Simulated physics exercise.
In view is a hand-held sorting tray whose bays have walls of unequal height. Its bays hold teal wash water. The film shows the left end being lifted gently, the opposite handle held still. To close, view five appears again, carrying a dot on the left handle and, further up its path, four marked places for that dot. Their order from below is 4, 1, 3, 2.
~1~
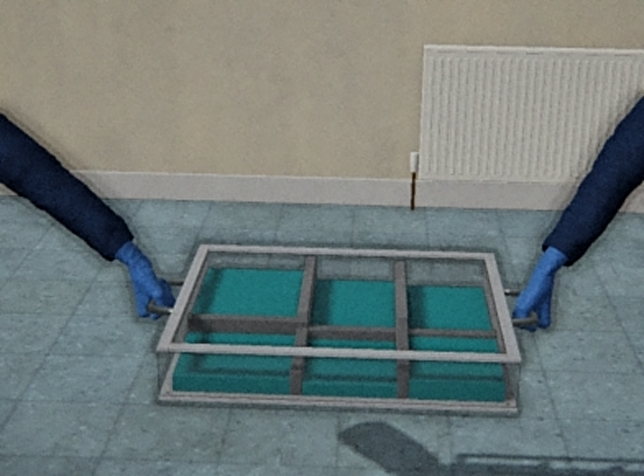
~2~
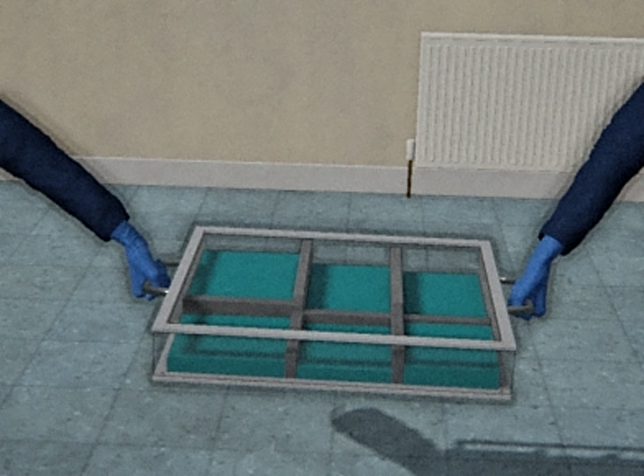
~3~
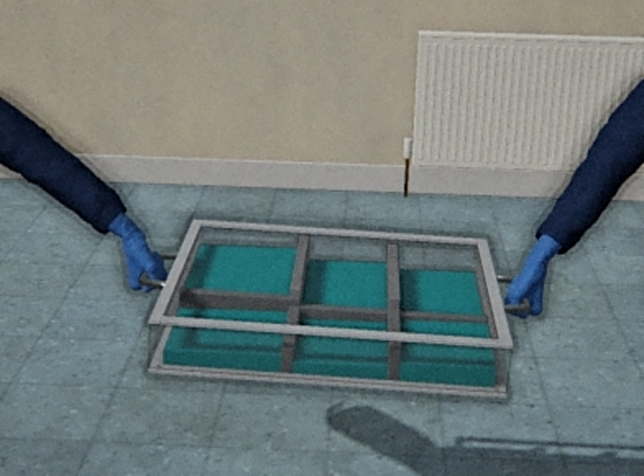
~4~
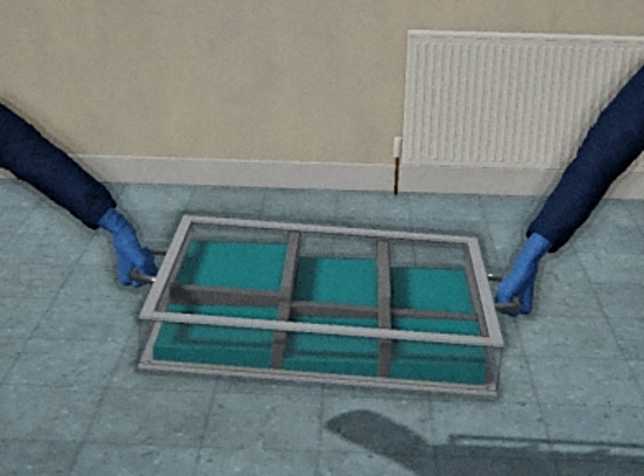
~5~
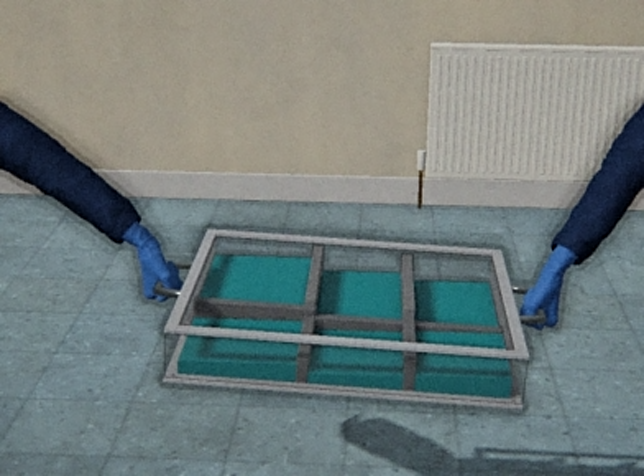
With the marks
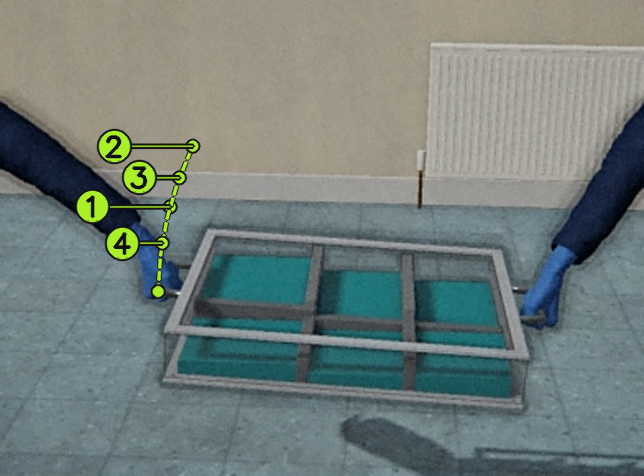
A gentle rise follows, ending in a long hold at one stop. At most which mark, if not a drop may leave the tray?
I would pick mark 3.
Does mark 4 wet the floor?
No, not at all.
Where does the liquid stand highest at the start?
It is the back left one.
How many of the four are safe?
Three of them.
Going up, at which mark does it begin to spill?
That is mark 2.
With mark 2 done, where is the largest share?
It is the back right one.
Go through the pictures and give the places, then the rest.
In the first frame, the tray is level; deepest in the back left bay, at (253, 295), shallowest in the back right; left handle at (157, 296).
In the second frame, tipped about 1° down to the right; no wall is crossed; left handle at (152, 276).
In the third frame, tipped about 2° down to the right; no wall is crossed; left handle at (149, 269).
In the fourth frame, tipped about 3° down to the right; no wall is crossed; left handle at (139, 264).
In the fifth frame, tipped about 3° down to the right; deepest in the back left bay, at (260, 281), shallowest in the back right; left handle at (164, 278).
On the marked copy, 1 at (170, 206); 2 at (192, 146); 3 at (179, 177); 4 at (162, 243).
With 1, nothing spills; the back left bay holds the most.
With 2, about 3 % goes over the rim.
With 3, nothing spills; the back right bay holds the most.
With 4, nothing spills; the back left bay holds the most.
